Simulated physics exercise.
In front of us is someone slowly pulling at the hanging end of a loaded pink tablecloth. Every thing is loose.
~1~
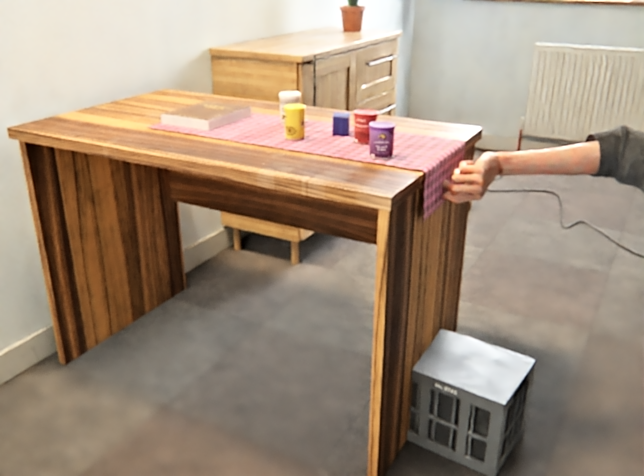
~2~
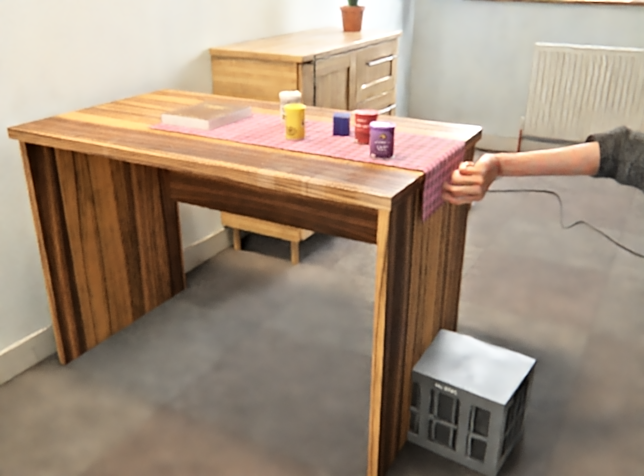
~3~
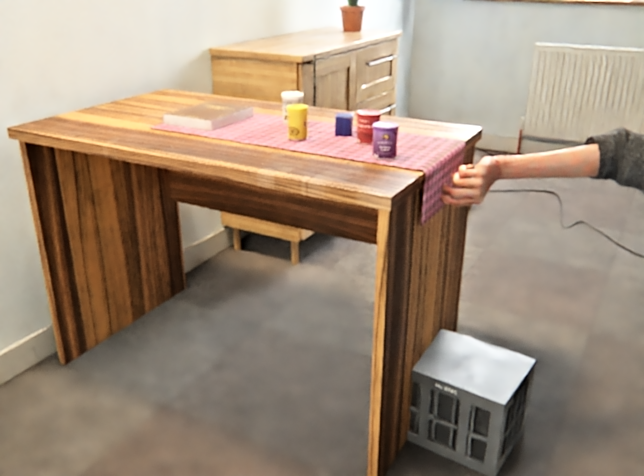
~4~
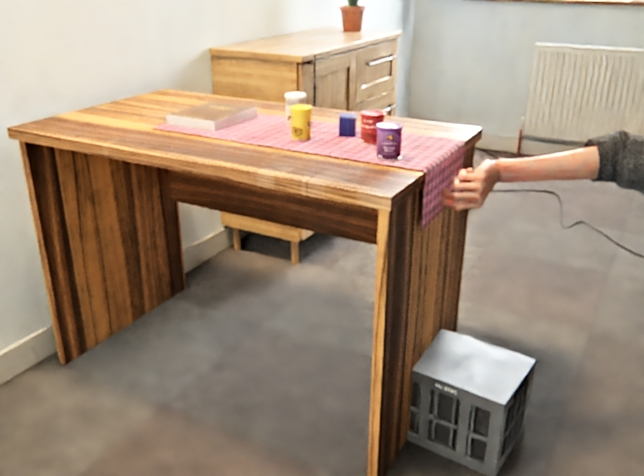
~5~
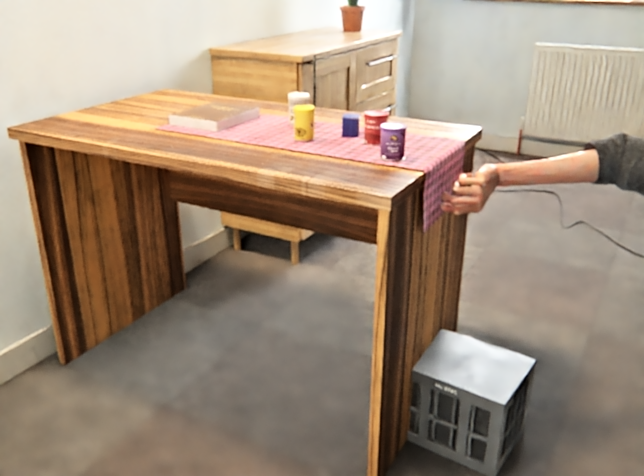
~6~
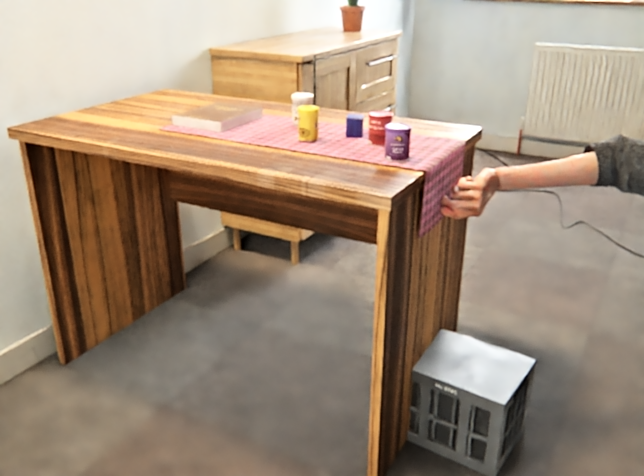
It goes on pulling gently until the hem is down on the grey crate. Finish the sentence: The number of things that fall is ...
The number of things that fall is four.
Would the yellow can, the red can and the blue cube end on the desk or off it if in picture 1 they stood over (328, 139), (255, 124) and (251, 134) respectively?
The yellow can will end up off, the red can will stay where it is, the blue cube will stay where it is.
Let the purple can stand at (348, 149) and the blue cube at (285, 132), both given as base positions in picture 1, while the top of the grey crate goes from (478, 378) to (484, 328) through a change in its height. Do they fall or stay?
Final state: The purple can is no longer up, the blue cube is still in place.
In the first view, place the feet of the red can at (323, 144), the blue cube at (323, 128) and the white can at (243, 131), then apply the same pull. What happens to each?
Outcome: Red can falls away, blue cube falls away, white can stays aboard.
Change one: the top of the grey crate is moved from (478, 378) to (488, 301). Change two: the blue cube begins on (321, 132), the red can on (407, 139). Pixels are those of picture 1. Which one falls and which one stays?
The blue cube stays put; the red can is lost.
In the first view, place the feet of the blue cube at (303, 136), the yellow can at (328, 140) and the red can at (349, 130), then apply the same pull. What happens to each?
In the end the blue cube gets dislodged, while the yellow can gets dislodged and the red can gets dislodged.
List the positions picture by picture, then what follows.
In the first frame, hem (422, 223); purple can (382, 124); red can (366, 112); blue cube (341, 115); yellow can (295, 106); white can (290, 94); top of the crate (478, 378).
In the second frame, hem (422, 223); purple can (383, 124).
In the third frame, hem (420, 226); red can (369, 112).
In the fourth frame, hem (421, 230); blue cube (348, 115); top of the crate (478, 378).
In the fifth frame, hem (423, 234); yellow can (304, 107).
In the sixth frame, hem (418, 238); purple can (398, 126); red can (380, 114); blue cube (355, 116); yellow can (308, 108); white can (303, 95).
Soon after, hem near (439, 296); purple can and red can gone.
After that, hem near (437, 337); purple can, red can and blue cube gone.
In the end, hem on the crate; purple can, red can, blue cube and yellow can gone. The answer is four.
